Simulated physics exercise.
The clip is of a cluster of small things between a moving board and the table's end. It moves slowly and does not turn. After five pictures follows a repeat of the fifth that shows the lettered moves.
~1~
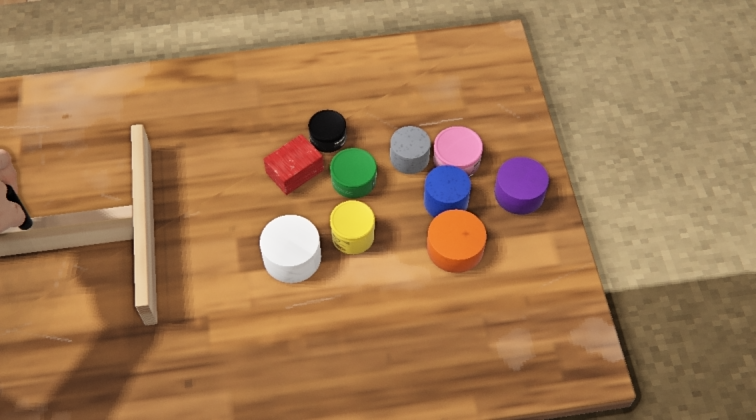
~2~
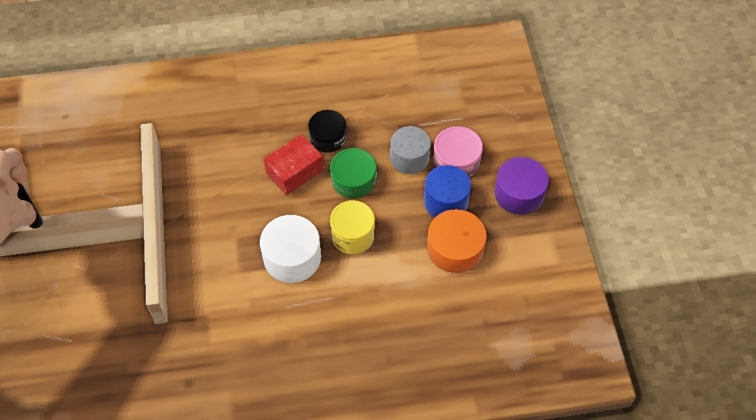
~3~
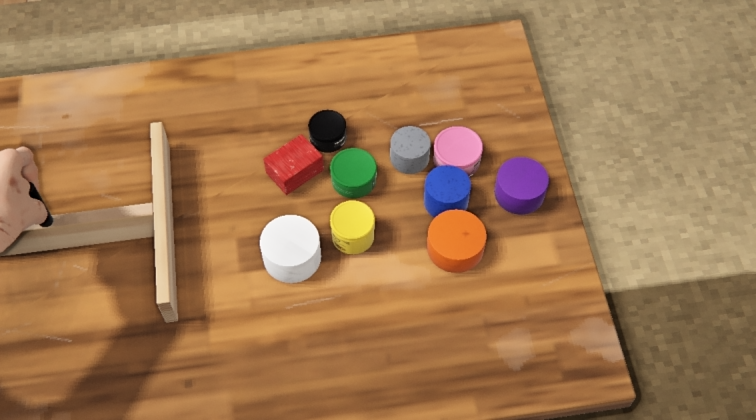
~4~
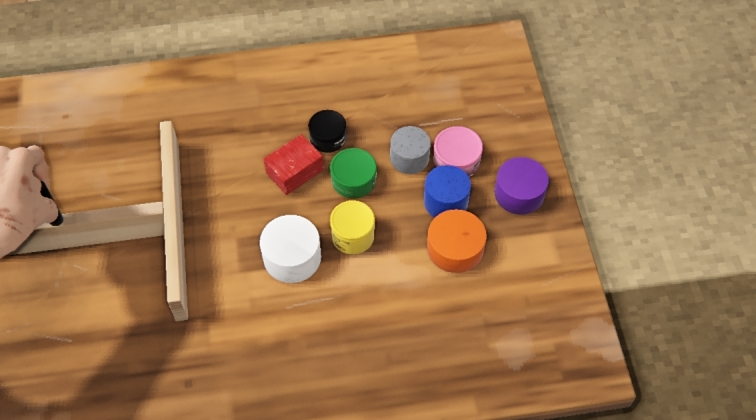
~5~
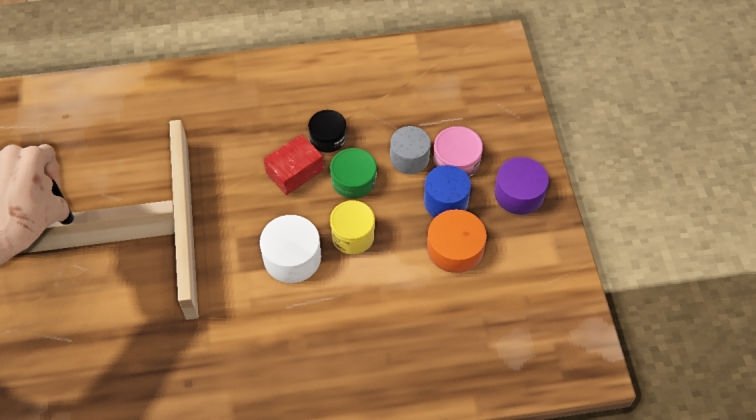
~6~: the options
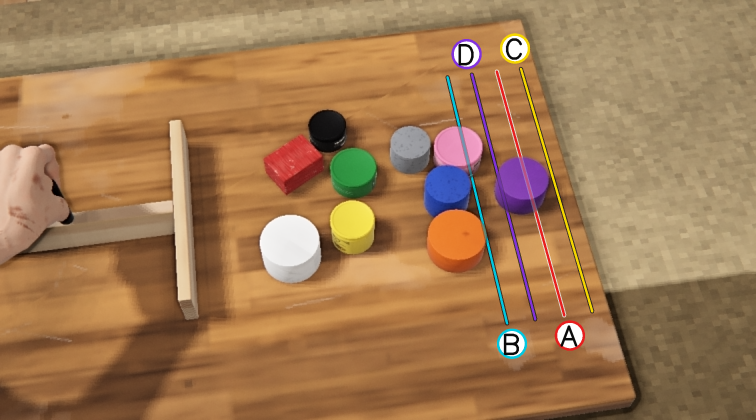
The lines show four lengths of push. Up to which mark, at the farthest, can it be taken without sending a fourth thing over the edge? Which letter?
Line D.
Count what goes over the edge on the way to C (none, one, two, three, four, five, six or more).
By then, six or more.
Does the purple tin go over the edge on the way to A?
By then, yes.
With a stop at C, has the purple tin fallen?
By then, yes.
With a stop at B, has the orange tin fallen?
By then, no.
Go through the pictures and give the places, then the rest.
The first picture shows board (139, 210); red block (294, 165); blue pot (447, 193).
The second picture shows board (149, 209); orange tin (457, 241).
The third picture shows board (159, 207); white tin (291, 249).
The fourth picture shows board (170, 206); green tub (354, 174).
The fifth picture shows board (180, 205); pink tub (458, 153); black jar (328, 132); red block (294, 165).
On the marked copy, A at (528, 184); B at (475, 191); C at (554, 181); D at (501, 187).
With D. Early on, board (297, 190); black jar (343, 120); red block (328, 155).
Further on, board (412, 176); pink tub (505, 136); orange tin (514, 238).
At the end, board (500, 164); pink tub over the edge; orange tin over the edge; two fallen.
As for the rest, A drops five; B is within the limit but short; C drops nine.
